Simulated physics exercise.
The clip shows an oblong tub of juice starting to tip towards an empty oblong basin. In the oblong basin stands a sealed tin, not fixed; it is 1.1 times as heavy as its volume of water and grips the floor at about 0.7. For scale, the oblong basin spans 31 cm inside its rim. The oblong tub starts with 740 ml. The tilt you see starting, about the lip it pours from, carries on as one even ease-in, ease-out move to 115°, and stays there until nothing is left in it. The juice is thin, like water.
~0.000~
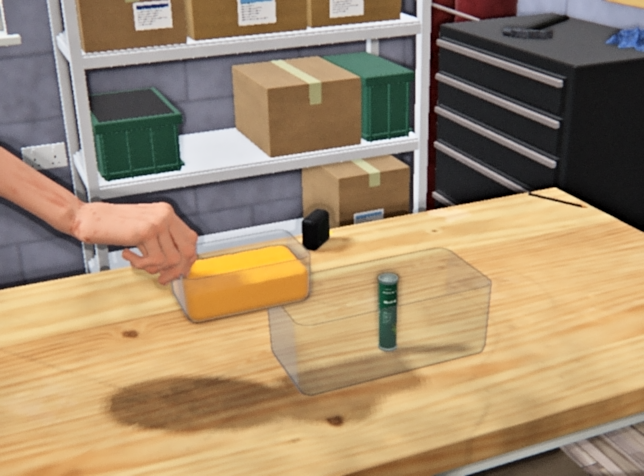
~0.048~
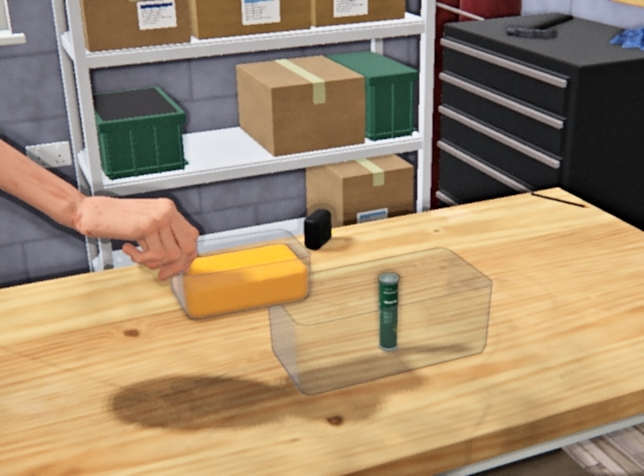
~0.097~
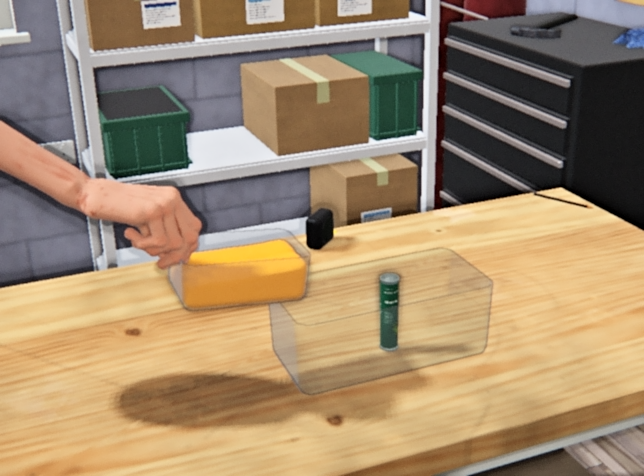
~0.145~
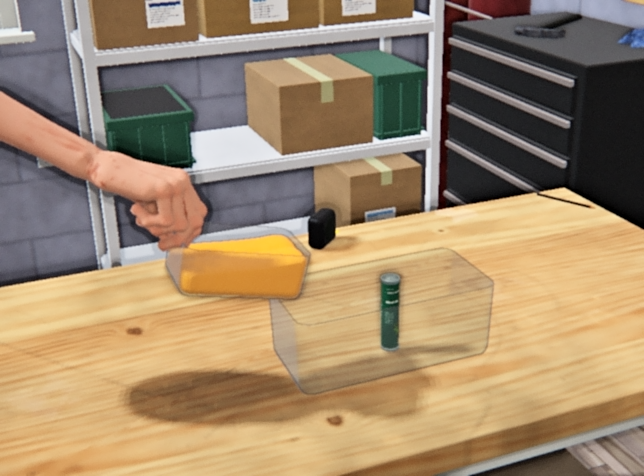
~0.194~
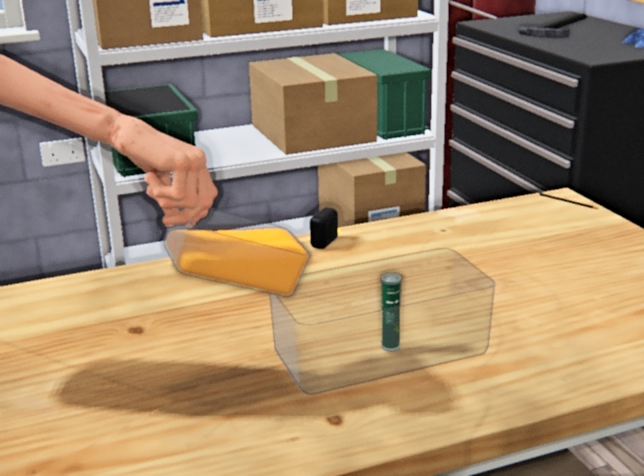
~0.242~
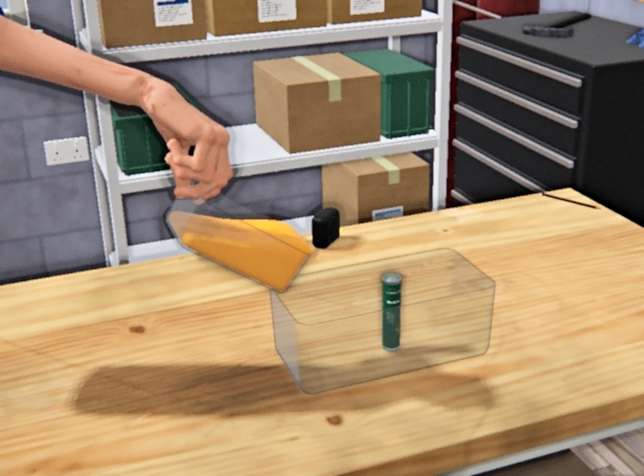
On a wooden workbench, a hand lifted the far left end of a clear tub of orange juice, slowly at first, then more steeply, tilting it rightward beside a clear basin holding a green tin.
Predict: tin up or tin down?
The tin topples.
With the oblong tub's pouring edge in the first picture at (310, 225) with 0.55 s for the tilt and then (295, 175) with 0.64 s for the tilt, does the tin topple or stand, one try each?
First it topples; then it remains upright.
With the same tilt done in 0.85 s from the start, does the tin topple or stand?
Then it topples.
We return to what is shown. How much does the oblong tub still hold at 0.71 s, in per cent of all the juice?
About 1 per cent.
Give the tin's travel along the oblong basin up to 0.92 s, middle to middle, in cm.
Some 5 cm.
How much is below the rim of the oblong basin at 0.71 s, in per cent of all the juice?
Some 90 per cent.
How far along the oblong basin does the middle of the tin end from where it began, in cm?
Some 1.0 cm.
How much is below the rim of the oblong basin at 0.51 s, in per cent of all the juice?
Near 22 in a hundred.
By 0.51 s the tilt is 104° and 17 per cent is still to pour; the tin stands where it began.
By 0.71 s the tilt is 115° and 1 per cent is still to pour; the tin leans 12°.
By 0.92 s the tilt is 115° and 0 per cent is still to pour; the tin leans 15°.
By 1.14 s the tilt is 115° and 0 per cent is still to pour; the tin lies on its side.
At rest the tin lies on its side.
